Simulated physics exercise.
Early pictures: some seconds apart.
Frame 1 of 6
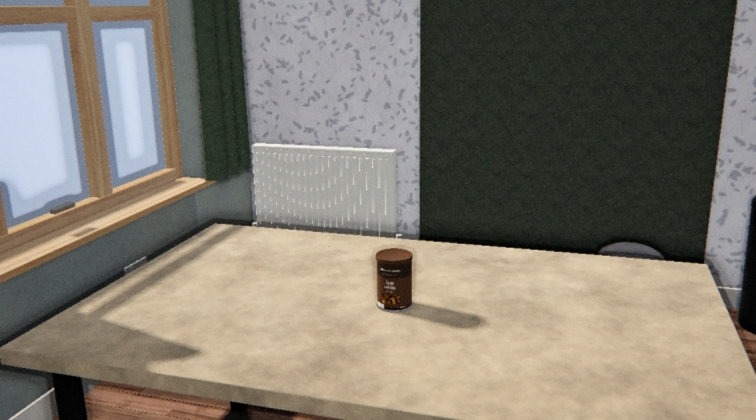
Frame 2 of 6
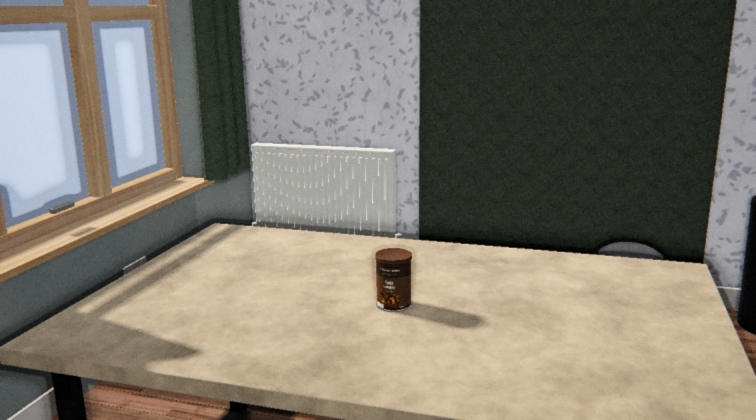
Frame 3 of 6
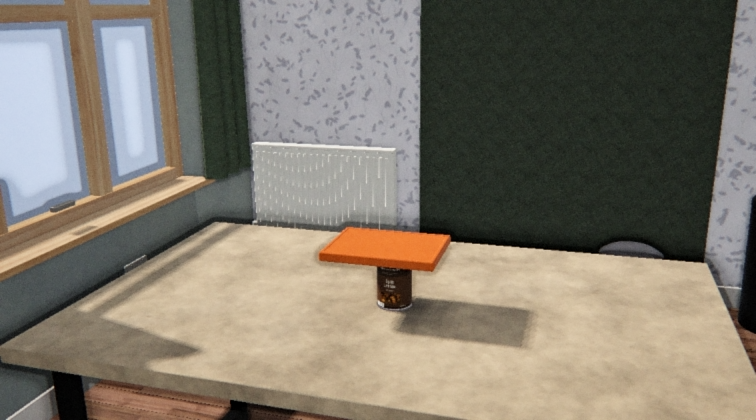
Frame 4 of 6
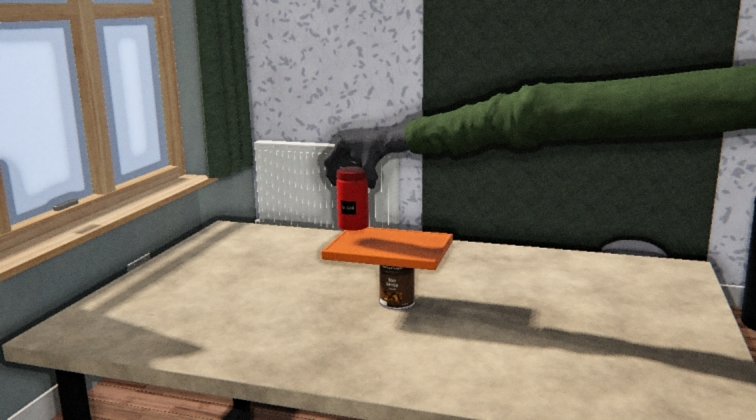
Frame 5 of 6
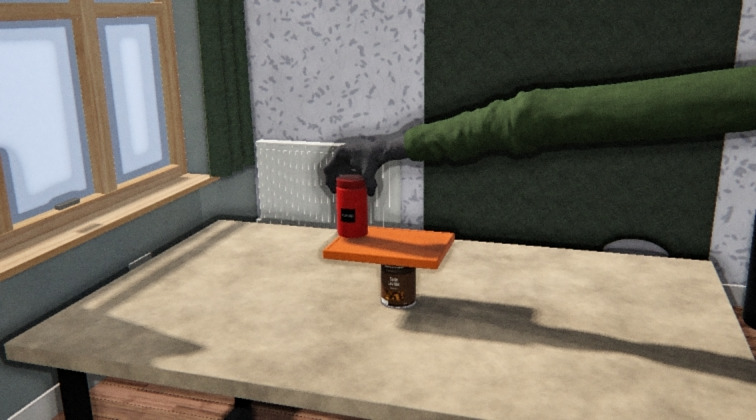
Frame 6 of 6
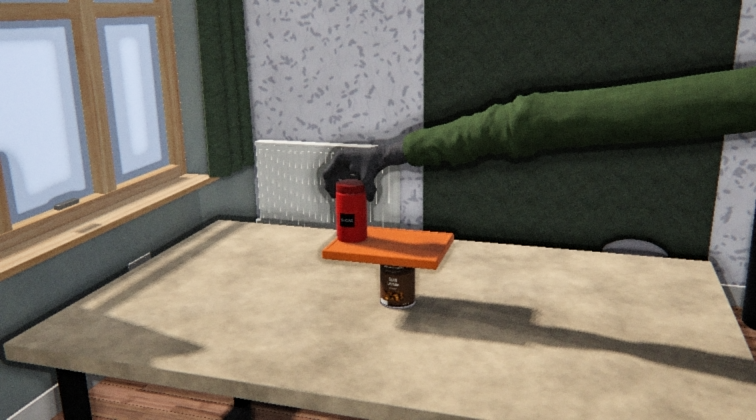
To begin with, a small brown container stands alone on a pale table near a window. An orange lid then appears flat on top of it, and a green-sleeved arm with a dark glove lowers a red jar onto the lid's left side, keeping hold of it.
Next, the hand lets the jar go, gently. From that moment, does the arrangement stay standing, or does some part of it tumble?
It tumbles, at least in part.
Then, 0.30 s past the last view, red jar now fallen; orange lid rocked 40° from its first pose.
Then, 0.40 s past the last view, orange lid on its side.
Then, 0.70 s past the last view, orange lid now fallen.
Then, 1.20 s past the last view, things are still on the move.
Finally, fallen, orange lid and red jar; brown tin still in place. The stack comes apart.
